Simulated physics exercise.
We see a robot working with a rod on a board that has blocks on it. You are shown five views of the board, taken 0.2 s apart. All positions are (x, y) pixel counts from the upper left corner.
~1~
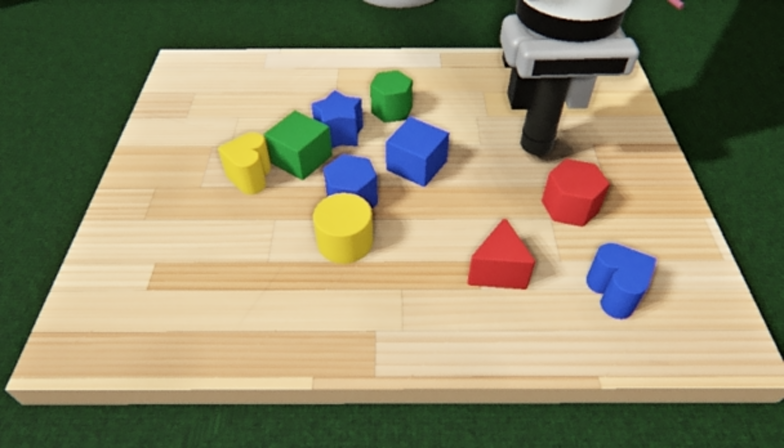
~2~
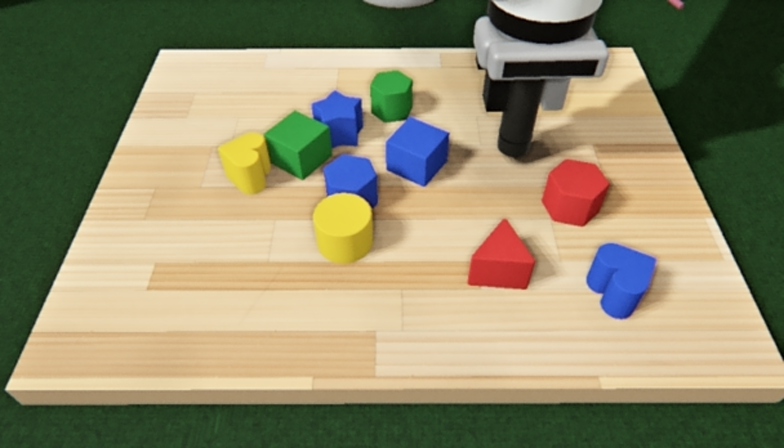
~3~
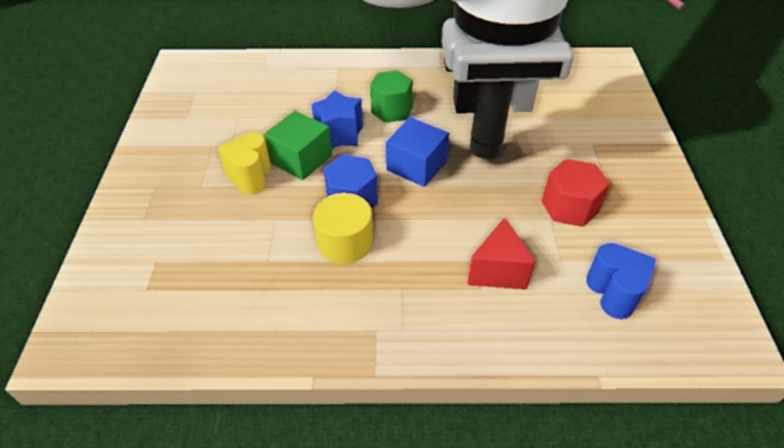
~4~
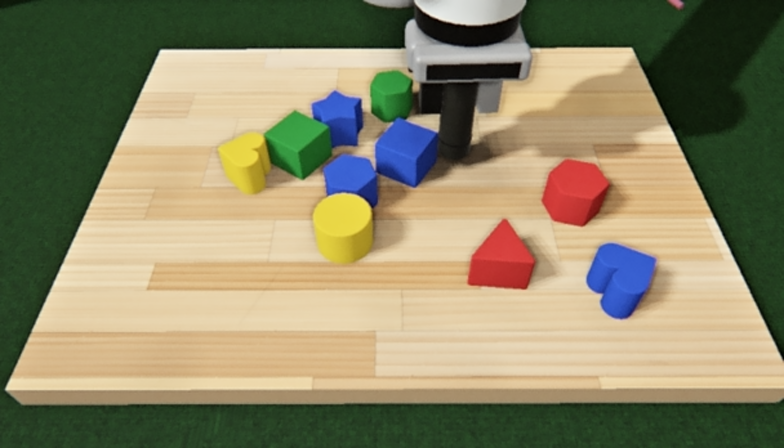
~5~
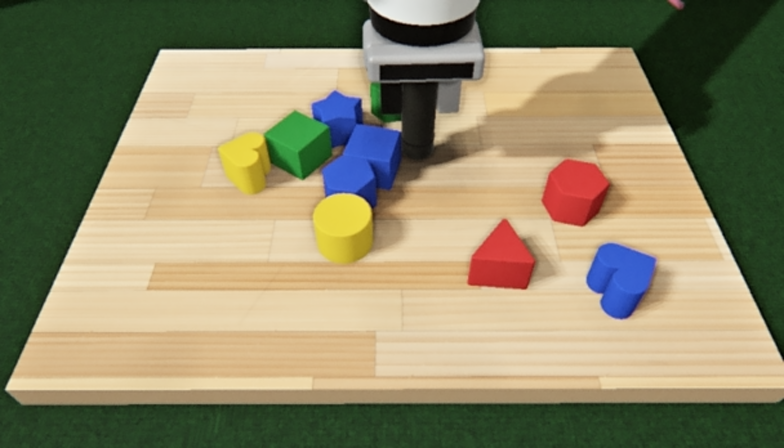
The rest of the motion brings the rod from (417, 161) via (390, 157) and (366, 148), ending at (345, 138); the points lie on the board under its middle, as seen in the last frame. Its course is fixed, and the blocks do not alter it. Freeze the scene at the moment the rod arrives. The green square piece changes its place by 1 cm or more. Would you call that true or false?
That is true.
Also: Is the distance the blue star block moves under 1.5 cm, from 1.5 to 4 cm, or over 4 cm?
It goes 1.5 to 4 cm.
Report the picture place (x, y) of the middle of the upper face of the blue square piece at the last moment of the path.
Expect it around (328, 137).
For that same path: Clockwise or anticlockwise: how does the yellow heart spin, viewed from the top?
Direction: Anticlockwise.
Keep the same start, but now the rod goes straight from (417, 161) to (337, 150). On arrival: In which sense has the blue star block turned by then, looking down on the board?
The sense of turning is clockwise.
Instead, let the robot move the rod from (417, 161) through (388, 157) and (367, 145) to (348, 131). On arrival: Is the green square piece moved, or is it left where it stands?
That block gets shifted.
On the path given first. Halfway along, rod at (377, 142); yellow heart at (236, 150), turned 20° anticlockwise; green square piece at (279, 129); blue six-sided block at (346, 174); blue square piece at (339, 138), turned 30° anticlockwise.
At the end, rod at (344, 127); yellow heart at (235, 150), turned 25° anticlockwise; green square piece at (275, 129); blue star block at (316, 91), turned 15° clockwise; blue six-sided block at (346, 174); blue square piece at (328, 137), turned 60° anticlockwise.
